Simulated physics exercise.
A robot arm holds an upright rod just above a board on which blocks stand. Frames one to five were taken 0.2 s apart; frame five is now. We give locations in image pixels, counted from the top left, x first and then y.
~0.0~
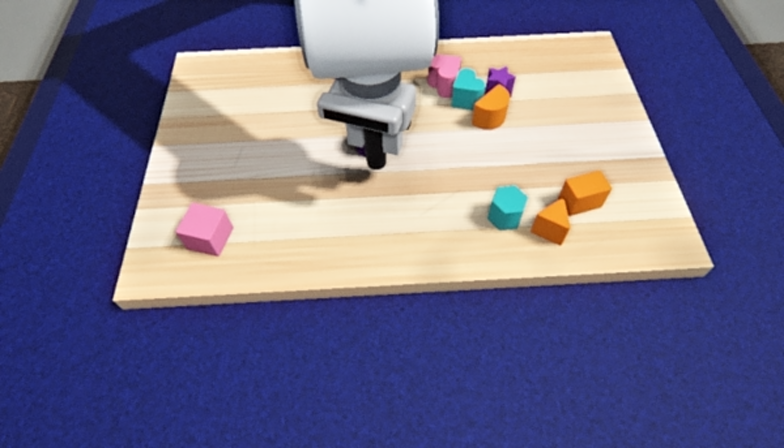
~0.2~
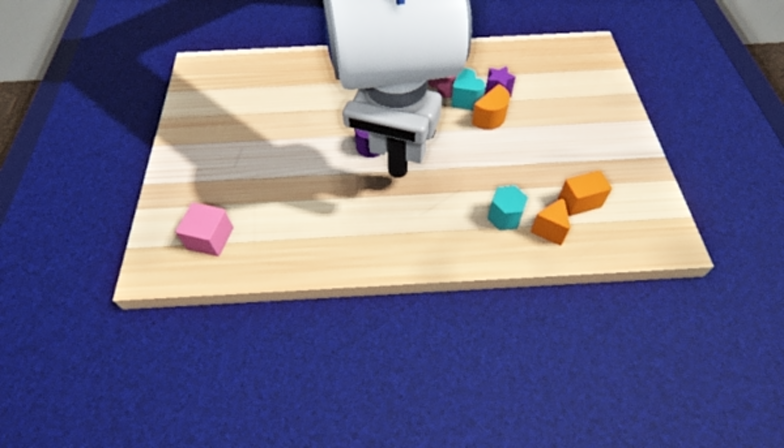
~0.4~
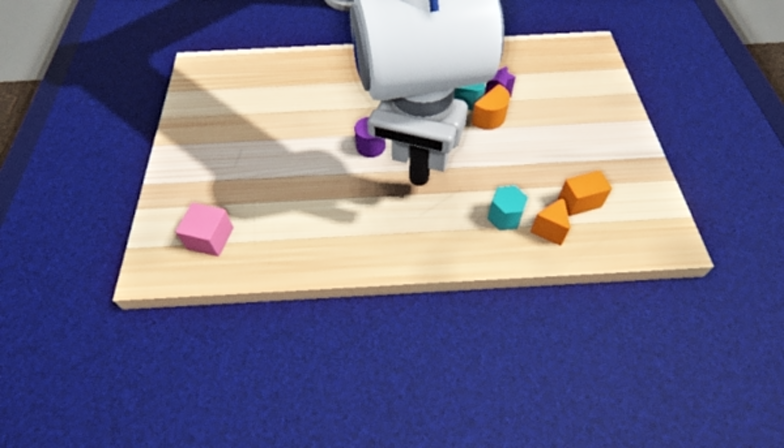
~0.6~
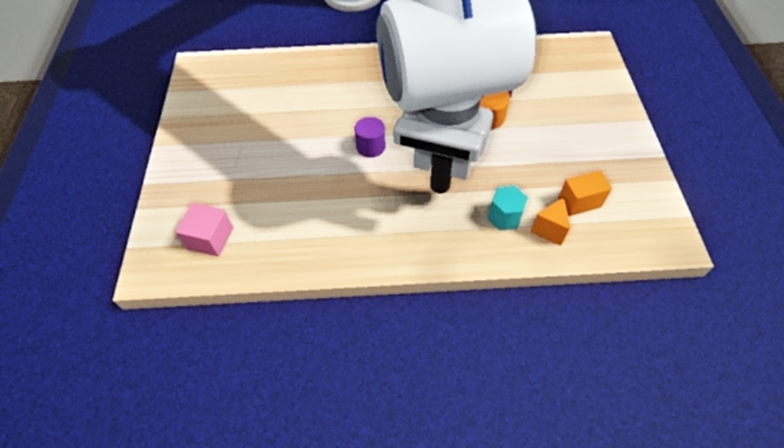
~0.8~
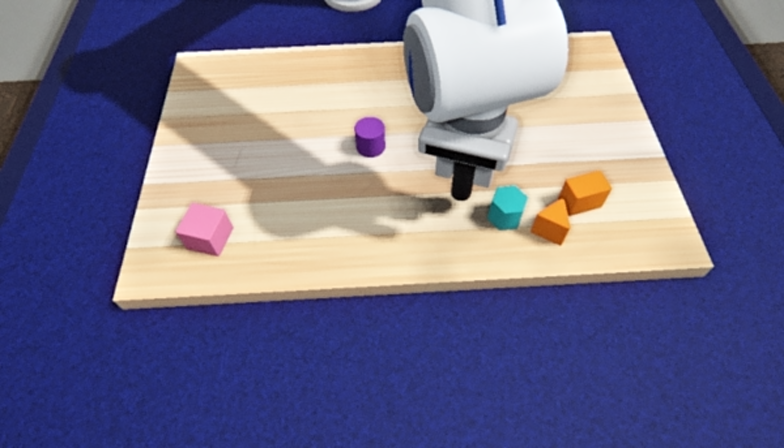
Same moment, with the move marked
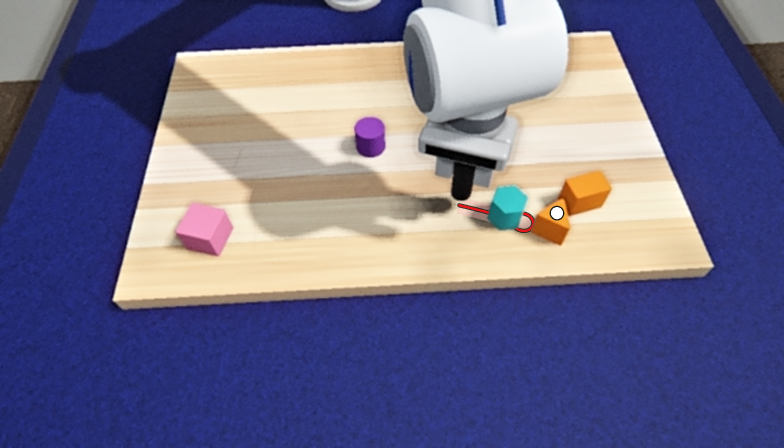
Robot arm moving a black rod rightward and slightly nearer over a wooden board, uncovering a purple cylinder as coloured blocks stay still.
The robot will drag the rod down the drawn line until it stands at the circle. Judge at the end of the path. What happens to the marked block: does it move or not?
At the moment the path ends, the marked block no longer stands where it did.
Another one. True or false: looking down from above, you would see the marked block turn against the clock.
Answer: True.
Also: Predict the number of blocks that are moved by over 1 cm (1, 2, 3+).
Total moved: Two.
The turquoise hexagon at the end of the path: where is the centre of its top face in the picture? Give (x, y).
Its top face will be centred at roughly (557, 213).
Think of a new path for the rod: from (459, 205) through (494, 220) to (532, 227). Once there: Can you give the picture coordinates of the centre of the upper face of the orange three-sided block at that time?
Its top face will be centred at roughly (583, 222).
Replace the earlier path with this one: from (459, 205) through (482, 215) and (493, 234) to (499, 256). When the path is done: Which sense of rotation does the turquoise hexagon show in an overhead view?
Overhead view: Anti-clockwise.
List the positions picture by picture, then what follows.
The first picture shows rod's lower end (377, 163); turquoise hexagon (510, 198); orange three-sided block (557, 213); orange oblong (589, 183).
The second picture shows rod (398, 171); blocks still.
The third picture shows rod (419, 178); blocks still.
The fourth picture shows rod (440, 186); blocks still.
The fifth picture shows rod (461, 194); turquoise hexagon (510, 198); orange three-sided block (557, 213); orange oblong (589, 183).
Drawn move, in a line from (459, 205) to (523, 222); the dot is on the orange three-sided block.
What follows on the original path. Halfway along, rod (495, 202); turquoise hexagon (524, 202).
At the end, rod (527, 211); turquoise hexagon (557, 213); orange three-sided block (586, 222), turned 25° anticlockwise; orange oblong still.
